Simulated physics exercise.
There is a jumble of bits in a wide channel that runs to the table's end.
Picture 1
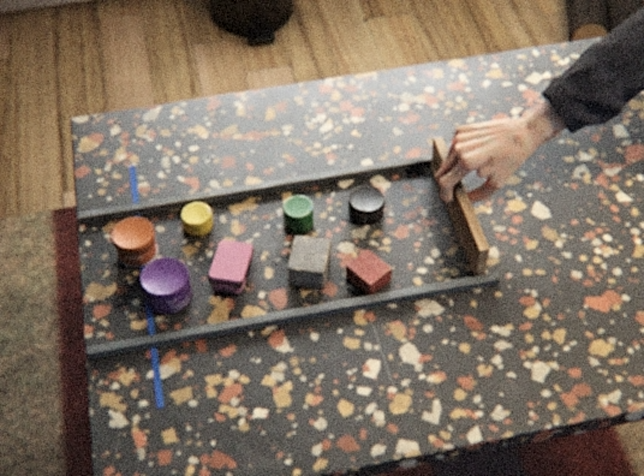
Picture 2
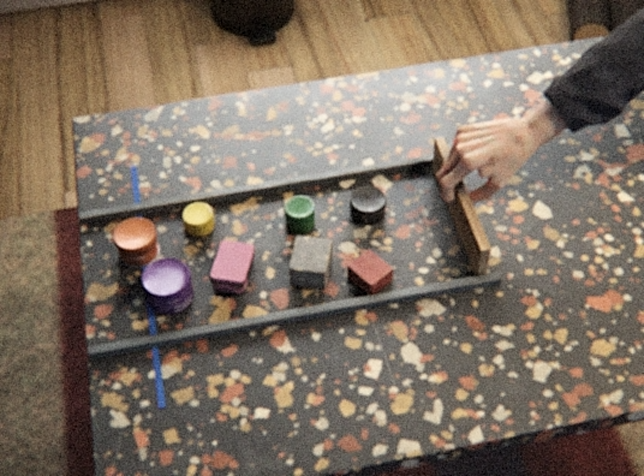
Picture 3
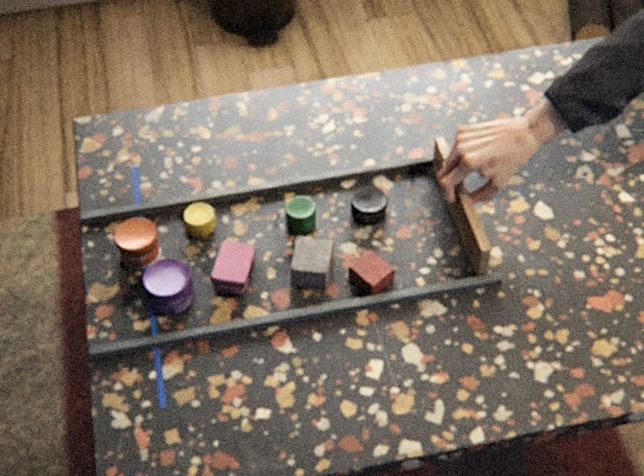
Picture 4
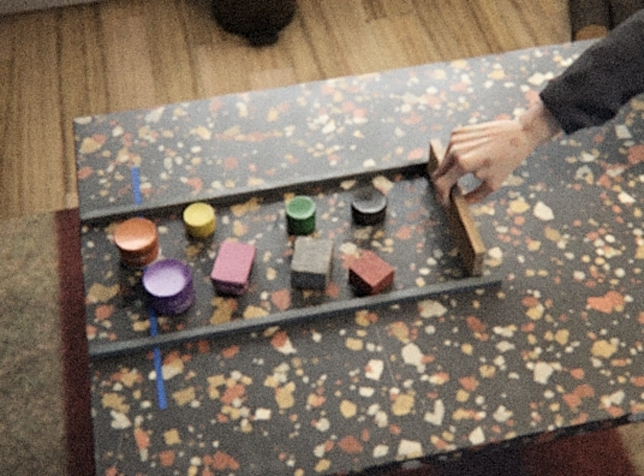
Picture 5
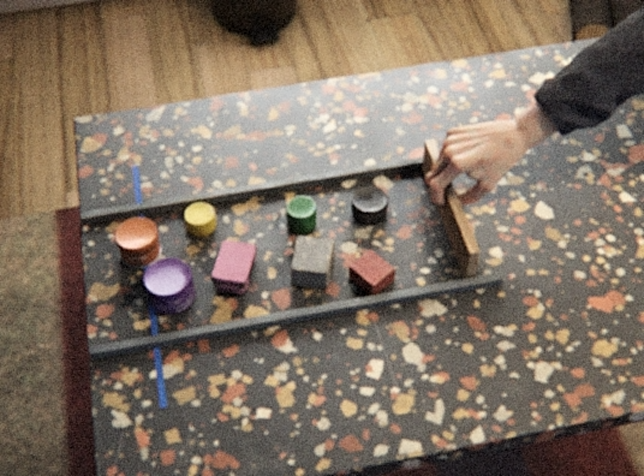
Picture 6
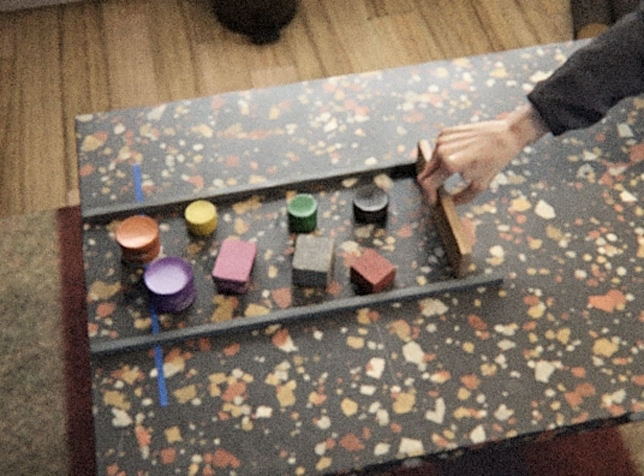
At the start, a hand holds a wooden board upright across the right end of a channel on a speckled table, with small colourful round containers and blocks spread to its left. The hand then slides the board a short way left, while the pieces stay in place, untouched.
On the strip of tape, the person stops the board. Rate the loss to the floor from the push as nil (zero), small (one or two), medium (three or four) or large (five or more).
The loss is small.
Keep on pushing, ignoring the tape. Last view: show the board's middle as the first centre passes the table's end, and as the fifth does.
About (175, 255) and about (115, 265).
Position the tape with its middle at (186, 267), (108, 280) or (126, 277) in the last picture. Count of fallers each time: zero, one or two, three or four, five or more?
One after another: Zero, five or over, three to four.
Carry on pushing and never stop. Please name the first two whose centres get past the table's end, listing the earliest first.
Sequence: Orange tin; pink case.
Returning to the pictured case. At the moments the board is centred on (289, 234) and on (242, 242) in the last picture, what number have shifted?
I get 5 at the one place and 7 at the other.
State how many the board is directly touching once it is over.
3.
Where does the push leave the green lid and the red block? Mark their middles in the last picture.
The green lid at (92, 245), the red block at (138, 317).
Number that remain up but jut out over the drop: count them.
The number overhanging is 2.
Soon after, none off yet; orange tin at rest near (139, 242); purple tub at rest near (171, 285); yellow lid at rest near (201, 219).
After that, none off yet; orange tin at rest near (139, 242); purple tub moving near (167, 289); yellow lid displaced about its own width near (168, 214).
In the end, the number that fall off is one or two; gone, pink case and orange tin.
